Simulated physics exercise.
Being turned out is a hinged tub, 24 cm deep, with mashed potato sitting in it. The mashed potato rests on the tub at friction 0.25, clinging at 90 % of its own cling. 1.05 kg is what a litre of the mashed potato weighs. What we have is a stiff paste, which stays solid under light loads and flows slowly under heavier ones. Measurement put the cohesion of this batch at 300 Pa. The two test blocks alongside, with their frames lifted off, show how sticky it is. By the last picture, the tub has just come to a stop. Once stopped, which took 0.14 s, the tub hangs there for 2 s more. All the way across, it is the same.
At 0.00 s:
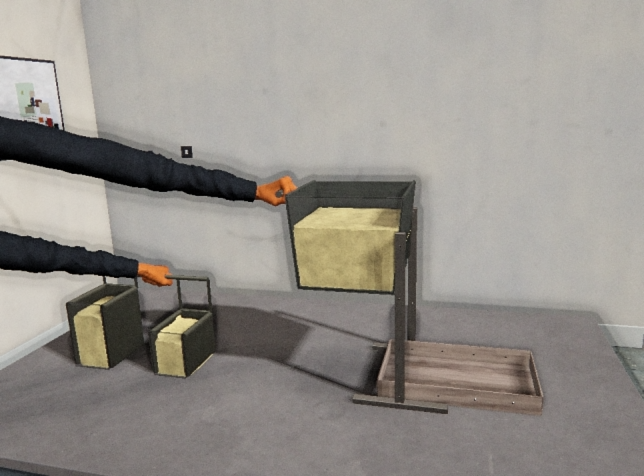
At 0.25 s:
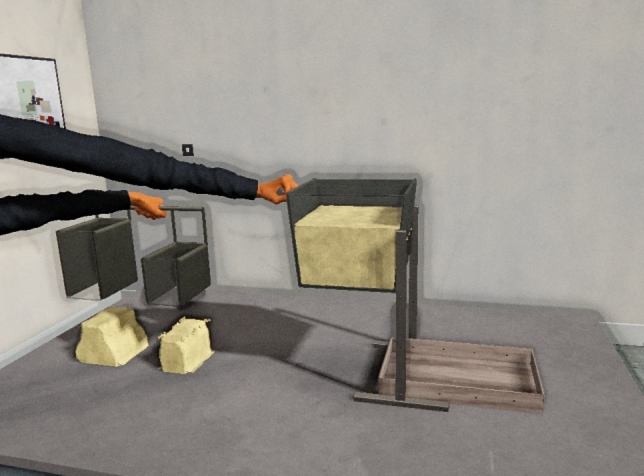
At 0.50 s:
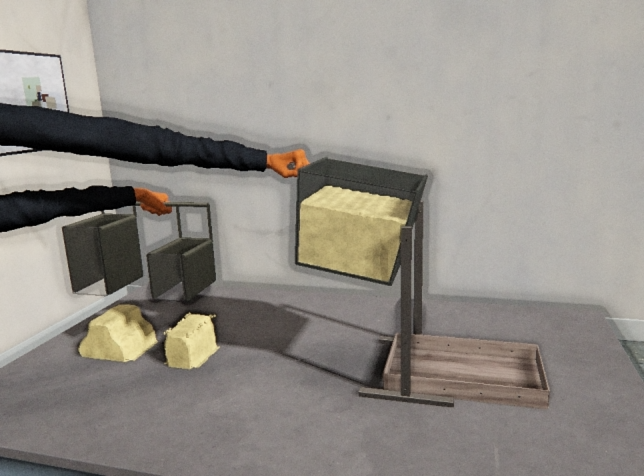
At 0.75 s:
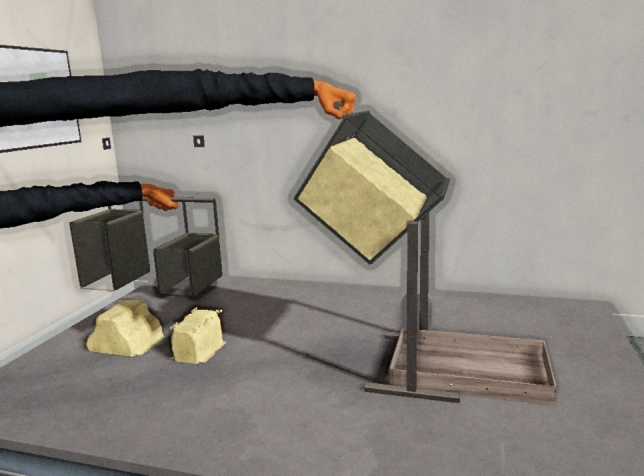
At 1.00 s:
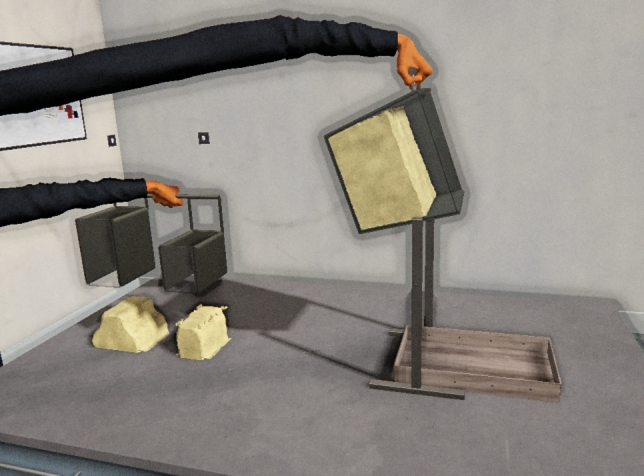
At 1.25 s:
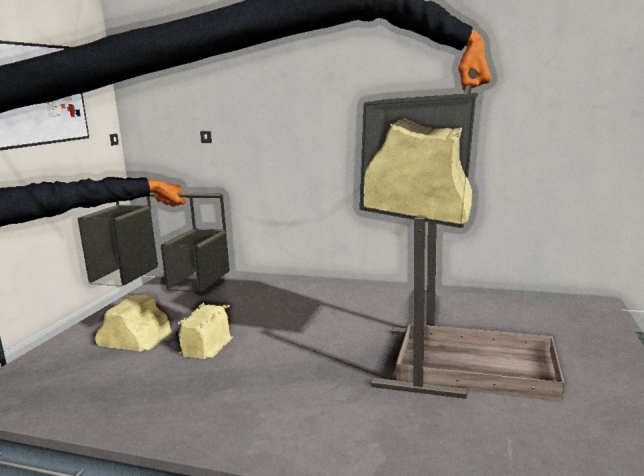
Hinged tub of pale yellow mashed potato being tilted rightward by a gloved hand, after another hand lifts casings off two small blocks.
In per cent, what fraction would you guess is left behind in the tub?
My guess is 39 per cent.
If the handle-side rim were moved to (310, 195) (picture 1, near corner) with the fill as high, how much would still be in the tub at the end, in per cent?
About 55 % stays in the tub.
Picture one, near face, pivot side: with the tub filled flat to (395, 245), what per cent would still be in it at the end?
That works out near 55 %.
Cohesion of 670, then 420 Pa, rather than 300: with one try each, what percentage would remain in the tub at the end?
In order: Around 100 % and around 45 %.
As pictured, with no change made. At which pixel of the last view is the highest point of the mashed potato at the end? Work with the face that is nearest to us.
About (401, 183).
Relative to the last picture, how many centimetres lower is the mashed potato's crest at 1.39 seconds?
Roughly 7 cm.
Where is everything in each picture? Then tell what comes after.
In the first frame, handle-side rim at (288, 196), tilt 0 degrees; top of the mashed potato at (295, 226); blocks stand 17 cm, 11 cm (left to right).
In the second frame, handle-side rim at (289, 194), tilt 0 degrees; top of the mashed potato at (297, 224); blocks stand 13 cm, 11 cm (left to right).
In the third frame, handle-side rim at (301, 171), tilt 10 degrees; top of the mashed potato at (307, 204); blocks stand 12 cm, 11 cm (left to right).
In the fourth frame, handle-side rim at (349, 118), tilt 40 degrees; top of the mashed potato at (335, 150); blocks stand 12 cm, 11 cm (left to right).
In the fifth frame, handle-side rim at (419, 93), tilt 71 degrees; top of the mashed potato at (389, 114); blocks stand 12 cm, 11 cm (left to right).
In the sixth frame, handle-side rim at (474, 99), tilt 93 degrees; top of the mashed potato at (390, 128); blocks stand 12 cm, 11 cm (left to right).
After 1.39 s, the tub is at 94 degrees and holds 72 %.
After 1.56 s, the tub is at 94 degrees and holds 46 %.
After 1.73 s, the tub is at 94 degrees and holds 40 %.
After 1.90 s, the tub is at 94 degrees and holds 39 %.
After 3.25 s, at the end, the tub is at 94 degrees and holds 39 %.
